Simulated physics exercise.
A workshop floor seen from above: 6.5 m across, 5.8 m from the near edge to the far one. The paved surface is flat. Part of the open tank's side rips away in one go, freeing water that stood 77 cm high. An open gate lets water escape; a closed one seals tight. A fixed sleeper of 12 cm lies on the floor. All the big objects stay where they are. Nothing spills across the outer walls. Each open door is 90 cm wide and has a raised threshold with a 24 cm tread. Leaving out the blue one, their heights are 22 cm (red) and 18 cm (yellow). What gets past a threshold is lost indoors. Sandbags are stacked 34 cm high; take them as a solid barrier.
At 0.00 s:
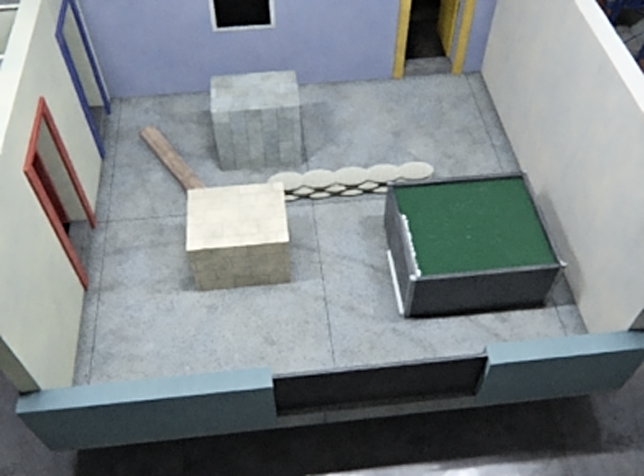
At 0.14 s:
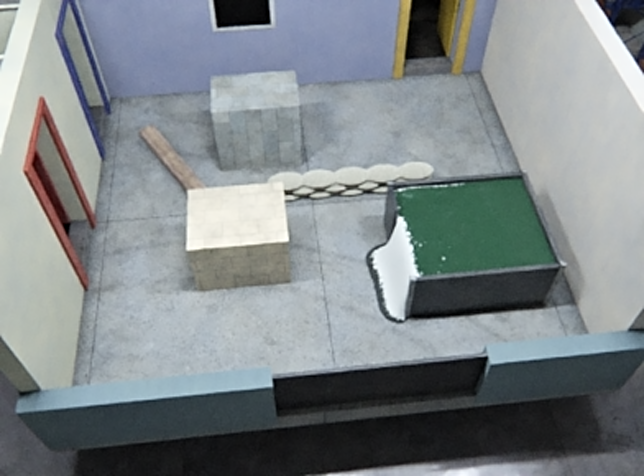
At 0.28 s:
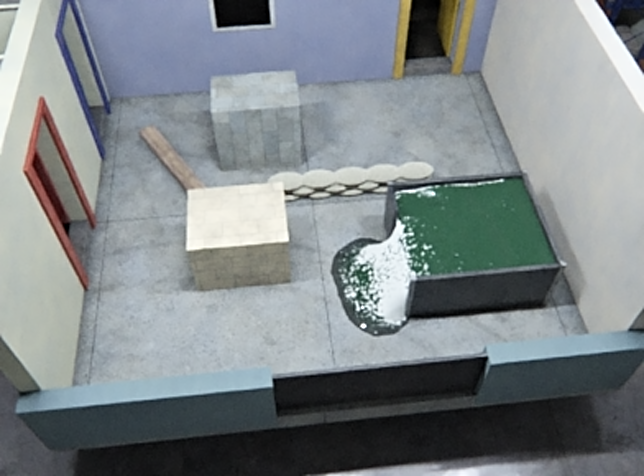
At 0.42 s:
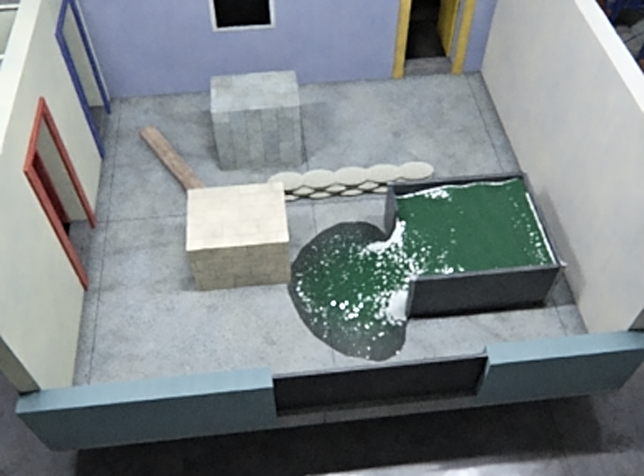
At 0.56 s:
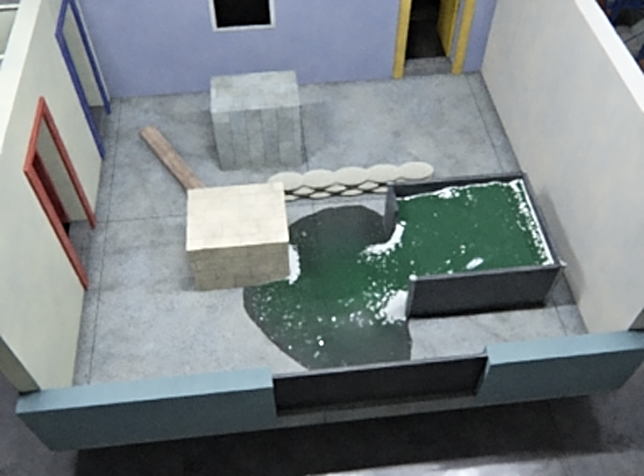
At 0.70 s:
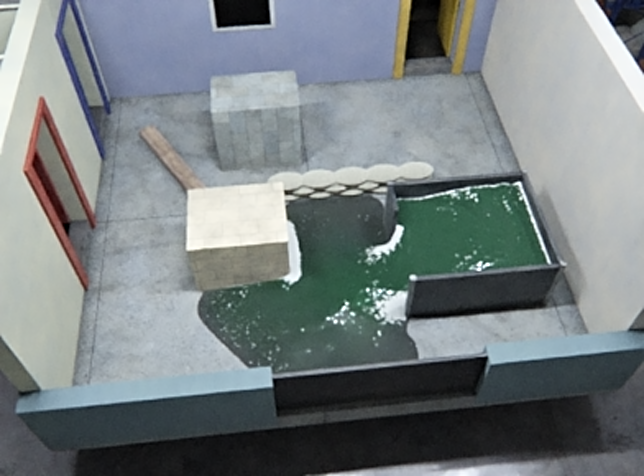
Green water poured out through the torn left side of the open tank, flecked with white foam, and spread left across the grey floor, washing against the pale block and along its front side.
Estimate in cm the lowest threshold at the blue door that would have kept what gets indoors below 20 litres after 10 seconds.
At least 13.5 cm or so.
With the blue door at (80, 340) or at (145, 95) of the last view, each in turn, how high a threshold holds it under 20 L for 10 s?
About 25 and 18 cm.
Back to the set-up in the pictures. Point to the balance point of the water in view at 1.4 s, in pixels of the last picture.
Around (378, 283).
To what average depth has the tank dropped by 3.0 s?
Some 25 cm.
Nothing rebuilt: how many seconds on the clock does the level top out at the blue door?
Near 5.0 s.
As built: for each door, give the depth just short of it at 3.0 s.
In cm: Red 12, yellow 0, blue 0.
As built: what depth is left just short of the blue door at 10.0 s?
Roughly 10.0 cm deep.
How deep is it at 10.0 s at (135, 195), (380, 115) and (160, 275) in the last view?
Roughly 9, 2 and 8 cm, in turn.
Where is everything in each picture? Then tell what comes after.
In the first picture, the open tank at (471, 226) is whole and still, 77 cm deep; the blue door at (88, 84) is dry.
In the second picture, the gap is at (402, 267), the front 0.3 m out at (373, 265); the back of the open tank holds 77 cm.
In the third picture, the gap is at (402, 270), the front 0.8 m out at (340, 283); the back of the open tank holds 77 cm.
In the fourth picture, the gap is at (402, 271), the front 1.4 m out at (297, 298); the back of the open tank holds 72 cm.
In the fifth picture, the gap is at (402, 271), the front 2.0 m out at (253, 310); the back of the open tank holds 65 cm.
In the sixth picture, the gap is at (402, 271), the front 2.6 m out at (207, 315); the back of the open tank holds 66 cm; 3.4 m in a straight line remain to the blue door at (88, 84).
After 1.4 s water covers 30 % of the floor, deepest (40 cm) near (299, 272); it has not reached the blue door.
After 3.0 s water covers 45 % of the floor, deepest (34 cm) near (68, 420); it has not reached the blue door.
After 10.0 s water covers 95 % of the floor, deepest (12 cm) near (487, 113); 10 cm at the blue door, 1 litre in over its 21 cm threshold.
At the blue door as built, the water arrived by 3.5 s and peaked near 20 cm at 5.0 s.
Run again over the same 10 s with other heights there, 35 litres in over 11.5 cm, 10 litres over 15.5 cm. The limit of 20 litres is kept from about 13.5 cm up.
